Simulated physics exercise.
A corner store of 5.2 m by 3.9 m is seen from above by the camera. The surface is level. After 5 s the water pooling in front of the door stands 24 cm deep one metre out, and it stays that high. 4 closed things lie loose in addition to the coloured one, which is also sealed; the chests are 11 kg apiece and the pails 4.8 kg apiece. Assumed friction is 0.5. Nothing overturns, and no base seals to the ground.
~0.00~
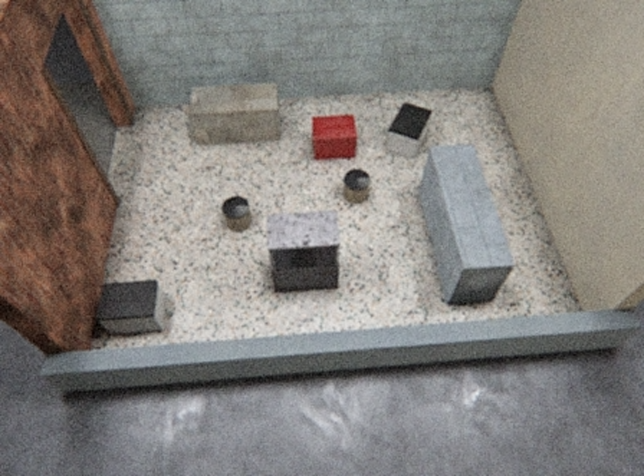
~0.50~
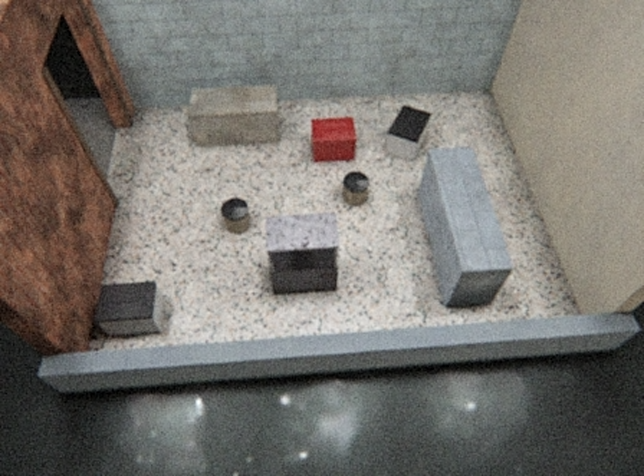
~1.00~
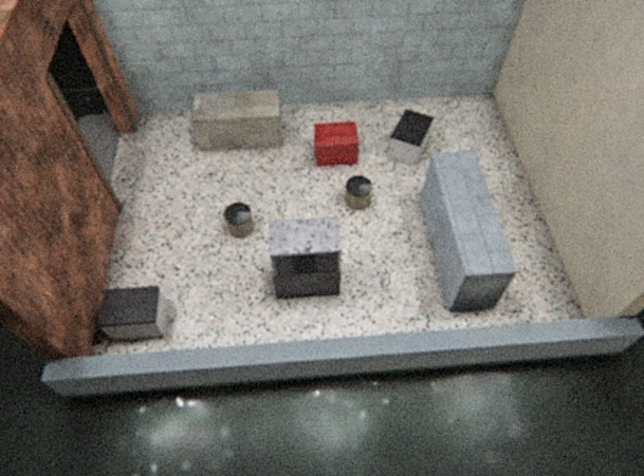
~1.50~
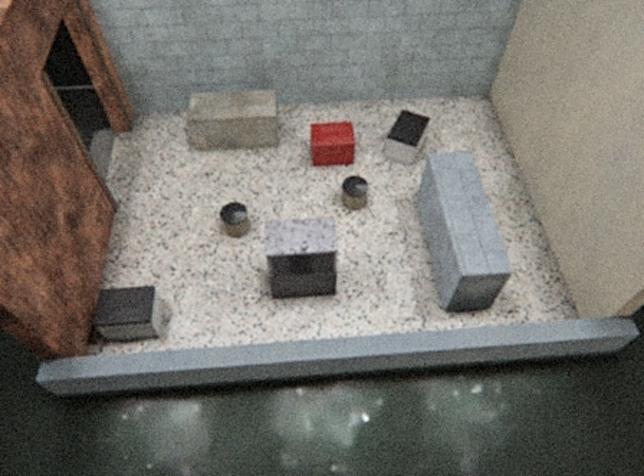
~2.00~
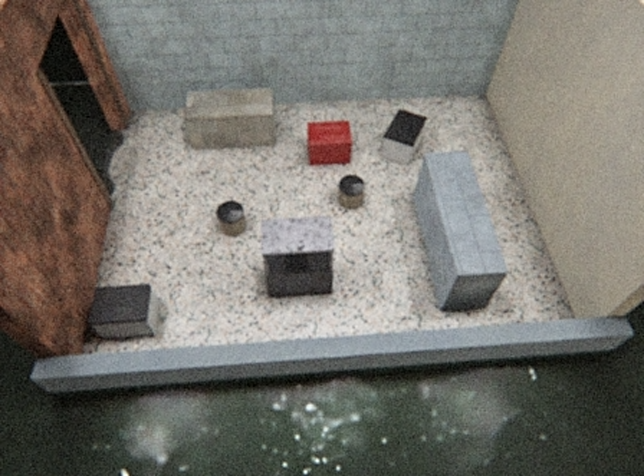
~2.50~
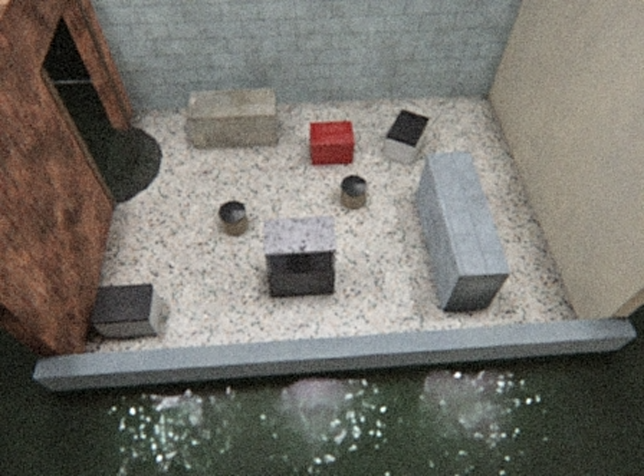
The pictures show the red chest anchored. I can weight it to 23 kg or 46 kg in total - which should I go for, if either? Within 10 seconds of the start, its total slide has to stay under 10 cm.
23 kg will do.
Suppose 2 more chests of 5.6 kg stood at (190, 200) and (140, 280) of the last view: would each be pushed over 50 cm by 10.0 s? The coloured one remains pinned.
Above the mark, then below the mark.
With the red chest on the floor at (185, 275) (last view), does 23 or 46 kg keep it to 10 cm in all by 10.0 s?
Both loads work.
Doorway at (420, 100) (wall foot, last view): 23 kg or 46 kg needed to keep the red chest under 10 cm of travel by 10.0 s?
In that case the lighter option suffices.
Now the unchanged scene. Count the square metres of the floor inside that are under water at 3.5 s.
That flooded area is roughly 2.0 m2.
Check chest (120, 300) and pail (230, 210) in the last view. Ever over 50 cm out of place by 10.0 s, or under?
The first is within the mark and the second is beyond the mark.
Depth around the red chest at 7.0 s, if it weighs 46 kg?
About 4 cm.
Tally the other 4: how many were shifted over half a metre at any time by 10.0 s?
The tally stands at 3.
After 3.5 s the red chest would be 0 cm from its start with 23 kg and 0 cm from its start with 46 kg; 0 cm of water round it then.
After 4.5 s the red chest would be 0 cm from its start with 23 kg and 0 cm from its start with 46 kg; 2 cm of water round it then.
After 7.0 s the red chest would be 0 cm from its start with 23 kg and 0 cm from its start with 46 kg; 4 cm of water round it then.
After 10.0 s the red chest would be 0 cm from its start with 23 kg and 0 cm from its start with 46 kg; 6 cm of water round it then.
